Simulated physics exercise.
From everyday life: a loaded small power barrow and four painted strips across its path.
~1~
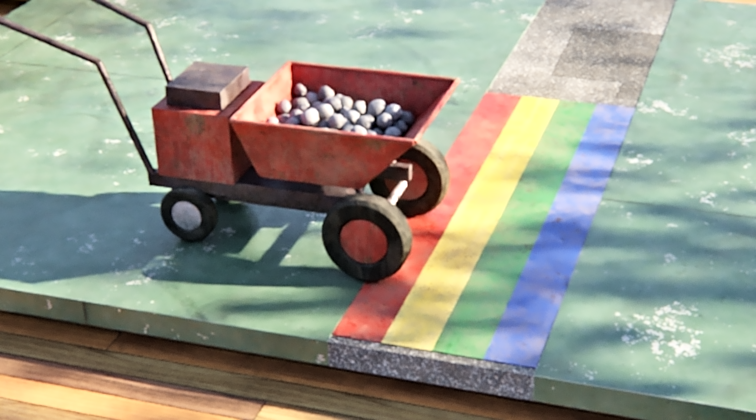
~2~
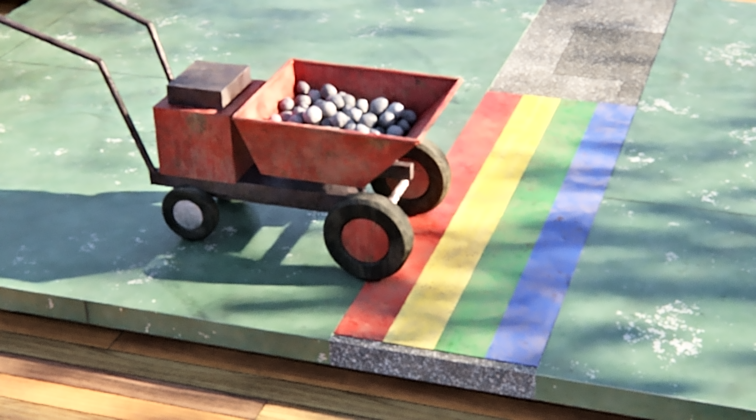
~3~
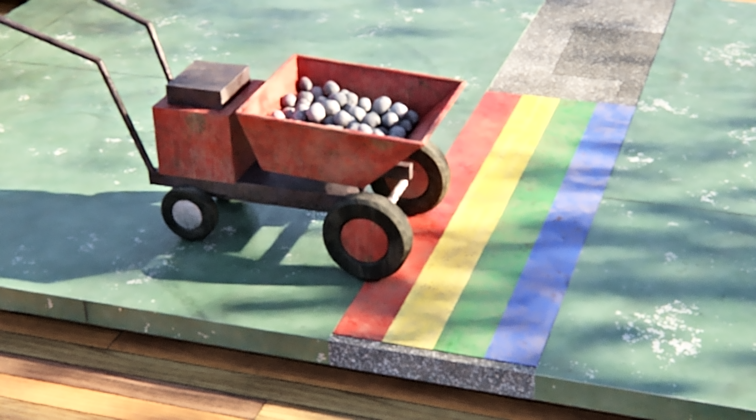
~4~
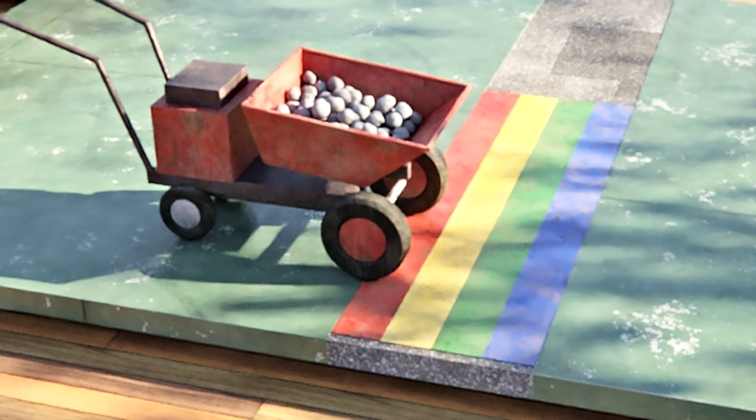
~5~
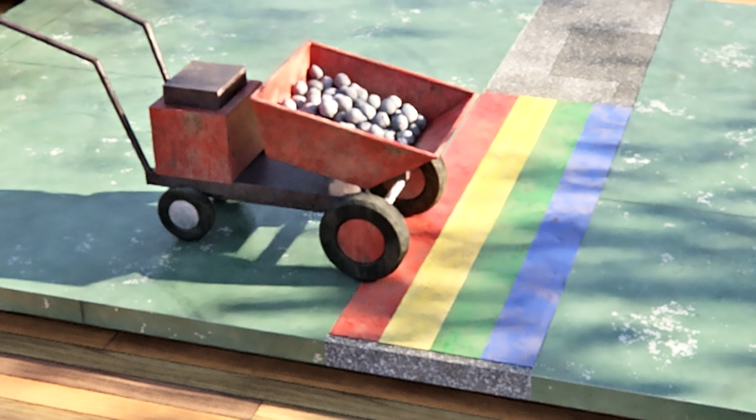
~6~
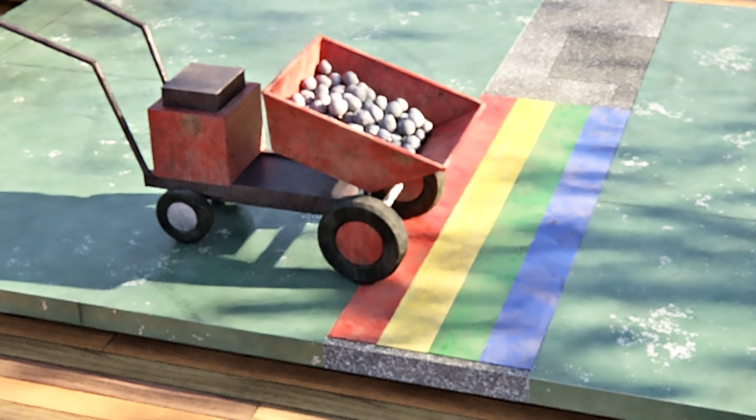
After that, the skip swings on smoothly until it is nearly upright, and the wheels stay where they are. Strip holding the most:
Blue strip.
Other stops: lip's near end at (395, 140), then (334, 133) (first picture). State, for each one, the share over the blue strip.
Position 1 near 30 %, position 2 near 20 %.
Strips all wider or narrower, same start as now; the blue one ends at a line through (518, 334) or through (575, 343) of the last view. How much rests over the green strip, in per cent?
Shares: Near 0 %; near 30 %.
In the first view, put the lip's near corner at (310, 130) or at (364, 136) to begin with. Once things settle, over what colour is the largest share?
One by one: Yellow and the green strip.
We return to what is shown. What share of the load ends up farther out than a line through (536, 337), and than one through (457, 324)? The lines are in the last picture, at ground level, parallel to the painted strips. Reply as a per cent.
Estimate: 40 %, then 90 %.
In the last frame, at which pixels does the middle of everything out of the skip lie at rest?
At about (557, 261), give or take.
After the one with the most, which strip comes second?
The answer is the strip in green.
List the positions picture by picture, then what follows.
The first picture shows lip of the skip at (414, 142), level; top of the load at (332, 123), round cobbles; red strip at (377, 305); yellow strip at (425, 312); green strip at (474, 320); blue strip at (524, 328).
The second picture shows lip of the skip at (417, 142), level; top of the load at (334, 121).
The third picture shows lip of the skip at (421, 145), tipped barely; top of the load at (318, 115).
The fourth picture shows lip of the skip at (427, 149), tipped a little; top of the load at (322, 111).
The fifth picture shows lip of the skip at (435, 157), tipped a little; top of the load at (313, 104).
The sixth picture shows lip of the skip at (443, 169), tipped clearly; top of the load at (322, 102); red strip at (372, 306); yellow strip at (420, 314); green strip at (469, 322); blue strip at (519, 330).
Soon, skip tipped steeply; all in the skip.
A while on, skip tipped right over; most in the skip; a small part over the green strip; about a quarter over the blue strip; a stray few off the paint.
Towards the end, skip tipped right over; about a quarter in the skip; a small part over the green strip; about a third over the blue strip; about a third off the paint.
Finally, skip tipped right over; a small part in the skip; none over the red strip; none over the yellow strip; a small part over the green strip; about a third over the blue strip; about a third off the paint.
